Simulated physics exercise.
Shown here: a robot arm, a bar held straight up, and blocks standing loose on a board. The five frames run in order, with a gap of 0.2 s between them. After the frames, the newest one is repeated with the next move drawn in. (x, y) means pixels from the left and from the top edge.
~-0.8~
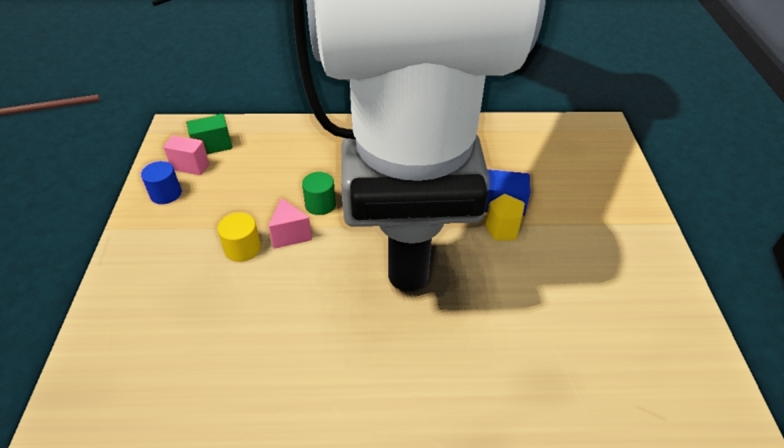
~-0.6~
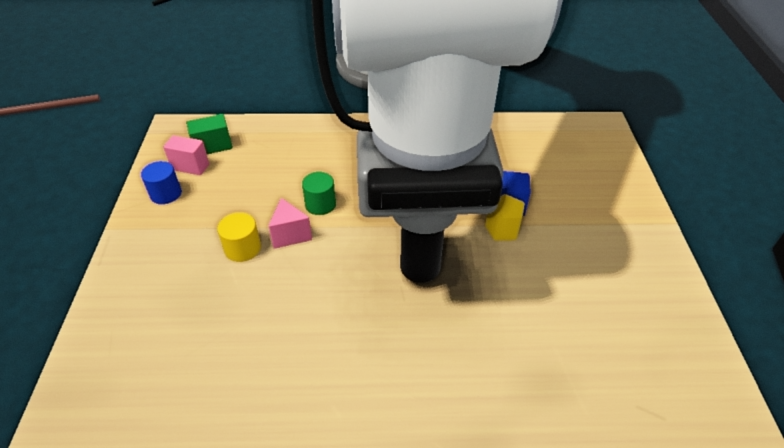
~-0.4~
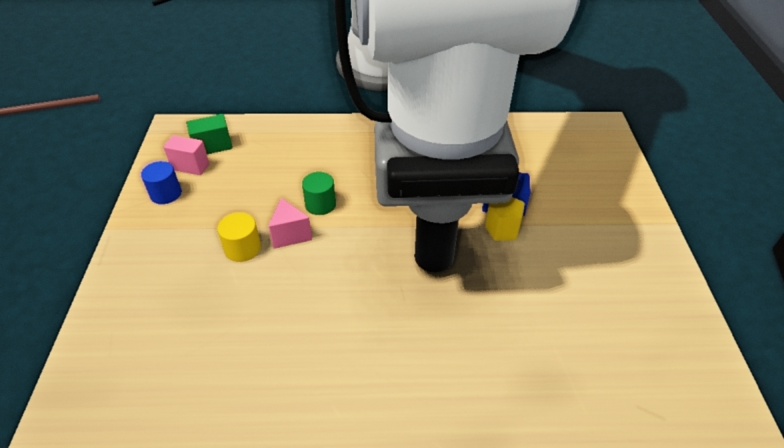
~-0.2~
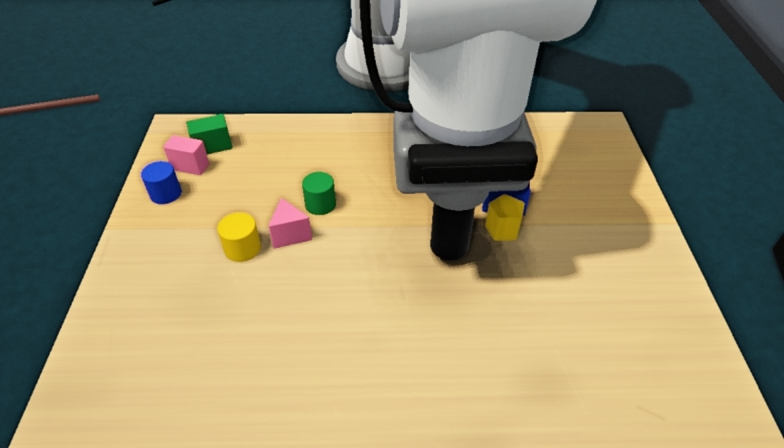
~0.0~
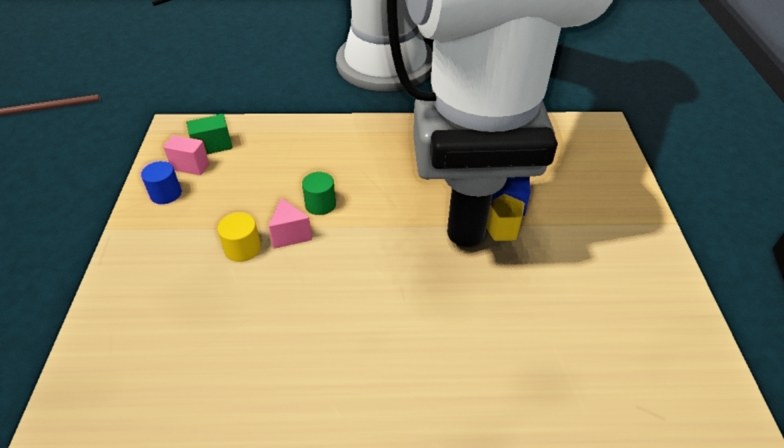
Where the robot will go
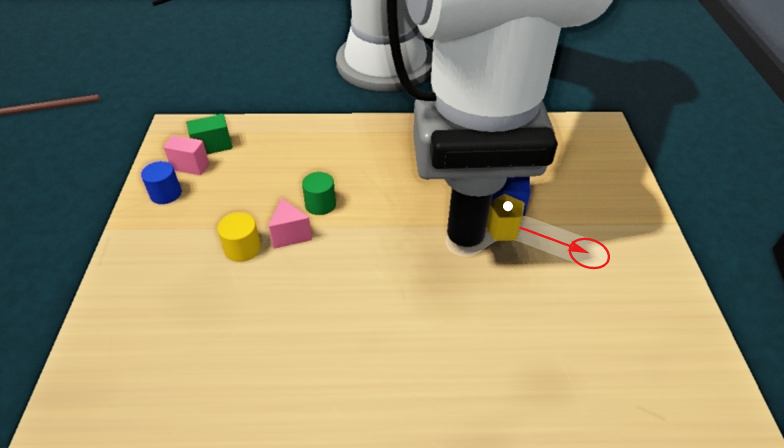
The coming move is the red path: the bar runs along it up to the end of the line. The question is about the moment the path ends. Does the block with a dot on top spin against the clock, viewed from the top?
Final answer: Yes.
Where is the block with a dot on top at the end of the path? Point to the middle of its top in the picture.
At pixel (596, 202).
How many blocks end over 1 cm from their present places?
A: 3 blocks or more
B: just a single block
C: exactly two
The one that fits is B, just a single block.
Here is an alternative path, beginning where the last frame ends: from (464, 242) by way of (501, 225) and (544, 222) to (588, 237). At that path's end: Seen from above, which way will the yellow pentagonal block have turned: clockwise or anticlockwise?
Watching from overhead, you'd notice the yellow pentagonal block rotating counter-clockwise.
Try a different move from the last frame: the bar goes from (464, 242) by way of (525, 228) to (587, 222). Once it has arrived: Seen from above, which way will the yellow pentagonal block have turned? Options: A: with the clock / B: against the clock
B
Path on the board, from (464, 242) by way of (500, 225) and (544, 236) to (589, 253); the dot is on the yellow pentagonal block.
On the path given first. One third of the way, bar (504, 216); yellow pentagonal block (541, 200), turned 20° clockwise; blue oblong (510, 178).
Two thirds of the way, bar (547, 228); yellow pentagonal block (579, 200), turned 30° anticlockwise; blue oblong (510, 178).
At the end, bar (593, 244); yellow pentagonal block (596, 202), turned 85° anticlockwise; blue oblong (510, 178).
